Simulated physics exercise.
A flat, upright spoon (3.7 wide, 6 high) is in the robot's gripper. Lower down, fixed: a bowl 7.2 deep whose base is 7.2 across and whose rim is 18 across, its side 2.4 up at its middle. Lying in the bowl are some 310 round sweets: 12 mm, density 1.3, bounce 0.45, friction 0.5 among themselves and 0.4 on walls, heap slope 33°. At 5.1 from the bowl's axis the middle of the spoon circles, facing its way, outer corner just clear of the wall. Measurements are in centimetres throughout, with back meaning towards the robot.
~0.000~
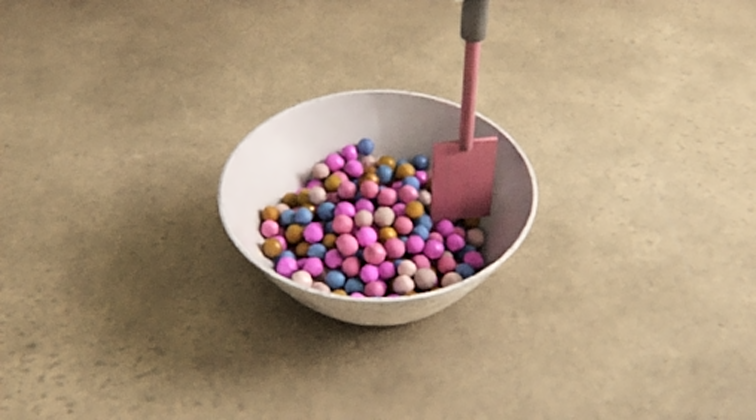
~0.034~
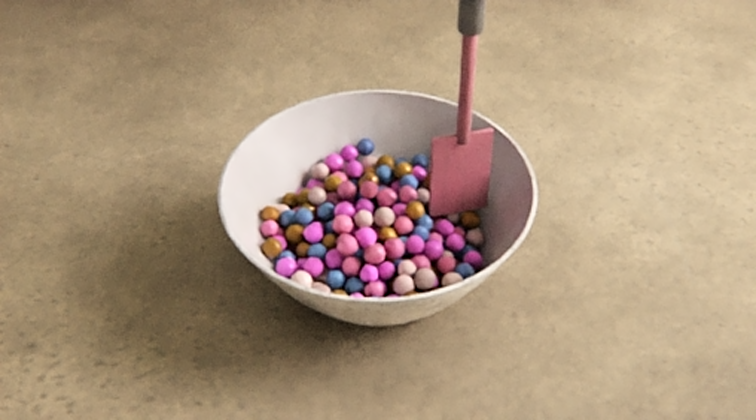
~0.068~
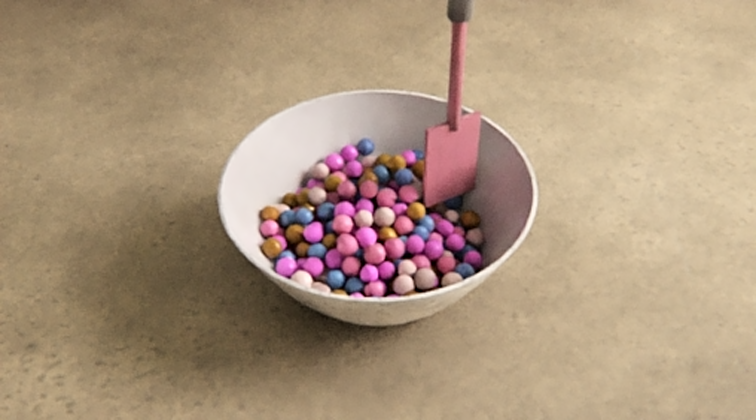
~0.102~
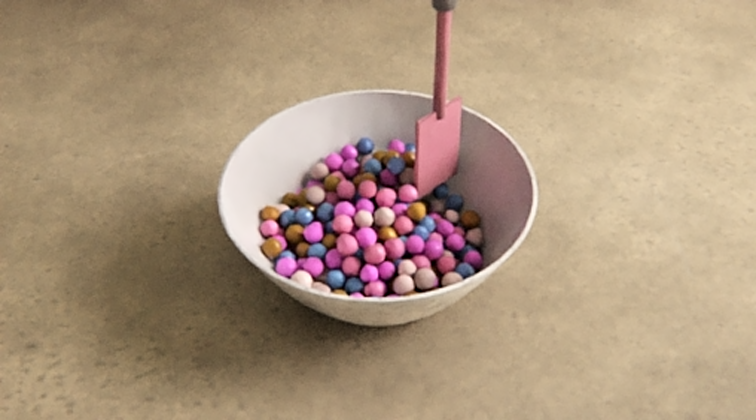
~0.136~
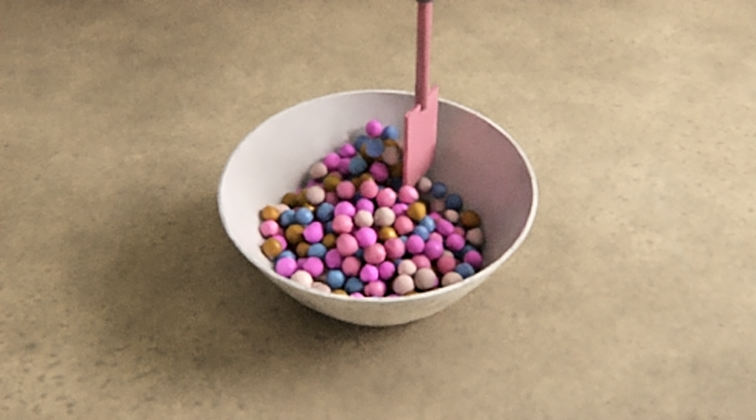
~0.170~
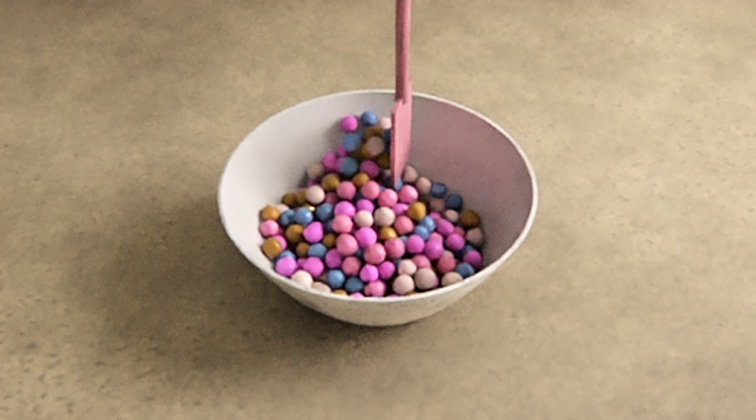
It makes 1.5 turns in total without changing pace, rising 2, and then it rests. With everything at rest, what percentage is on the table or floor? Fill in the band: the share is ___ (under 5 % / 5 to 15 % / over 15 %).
The share is under 5 %.
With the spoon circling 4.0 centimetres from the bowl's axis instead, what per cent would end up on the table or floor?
Then about 0 per cent.
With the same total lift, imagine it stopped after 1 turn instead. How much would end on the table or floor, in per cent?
0 %.
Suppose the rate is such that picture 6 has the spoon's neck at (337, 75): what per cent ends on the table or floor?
Close to 5 in a hundred.
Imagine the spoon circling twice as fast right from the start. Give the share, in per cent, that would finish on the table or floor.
It would come to around 10 percent.
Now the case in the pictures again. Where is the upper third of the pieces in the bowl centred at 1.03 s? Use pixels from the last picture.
Centre estimate: (396, 220).
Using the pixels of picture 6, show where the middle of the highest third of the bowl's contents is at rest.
Close to (394, 223).
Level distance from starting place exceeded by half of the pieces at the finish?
Near 0 cm.
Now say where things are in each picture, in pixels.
The first frame shows spoon neck at (467, 120), 0° round; upper third of the load around (370, 219), from x 270 to 475, top at y 145; 312 in the bowl.
The second frame shows spoon neck at (465, 113), 6° round; upper third of the load around (370, 219), from x 270 to 475, top at y 145.
The third frame shows spoon neck at (455, 100), 21° round; upper third of the load around (372, 219), from x 270 to 475, top at y 145.
The fourth frame shows spoon neck at (440, 89), 35° round; upper third of the load around (371, 219), from x 270 to 475, top at y 145.
The fifth frame shows spoon neck at (422, 80), 50° round; upper third of the load around (369, 217), from x 270 to 475, top at y 130.
The sixth frame shows spoon neck at (402, 74), 65° round; upper third of the load around (364, 217), from x 270 to 475, top at y 120; 312 in the bowl.
After 0.60 s, 251° round, highest piece 9 above the table; 310 in the bowl, 2 on the table or floor.
After 1.03 s, 78° round, highest piece 6 above the table; 304 in the bowl, 8 on the table or floor.
After 1.45 s, 180° round, highest piece 6 above the table; 304 in the bowl, 8 on the table or floor.
After 2.15 s, 180° round, highest piece 6 above the table; 304 in the bowl, 8 on the table or floor.
At rest, 304 in the bowl, 8 on the table or floor. That is 3 % on the table or floor.
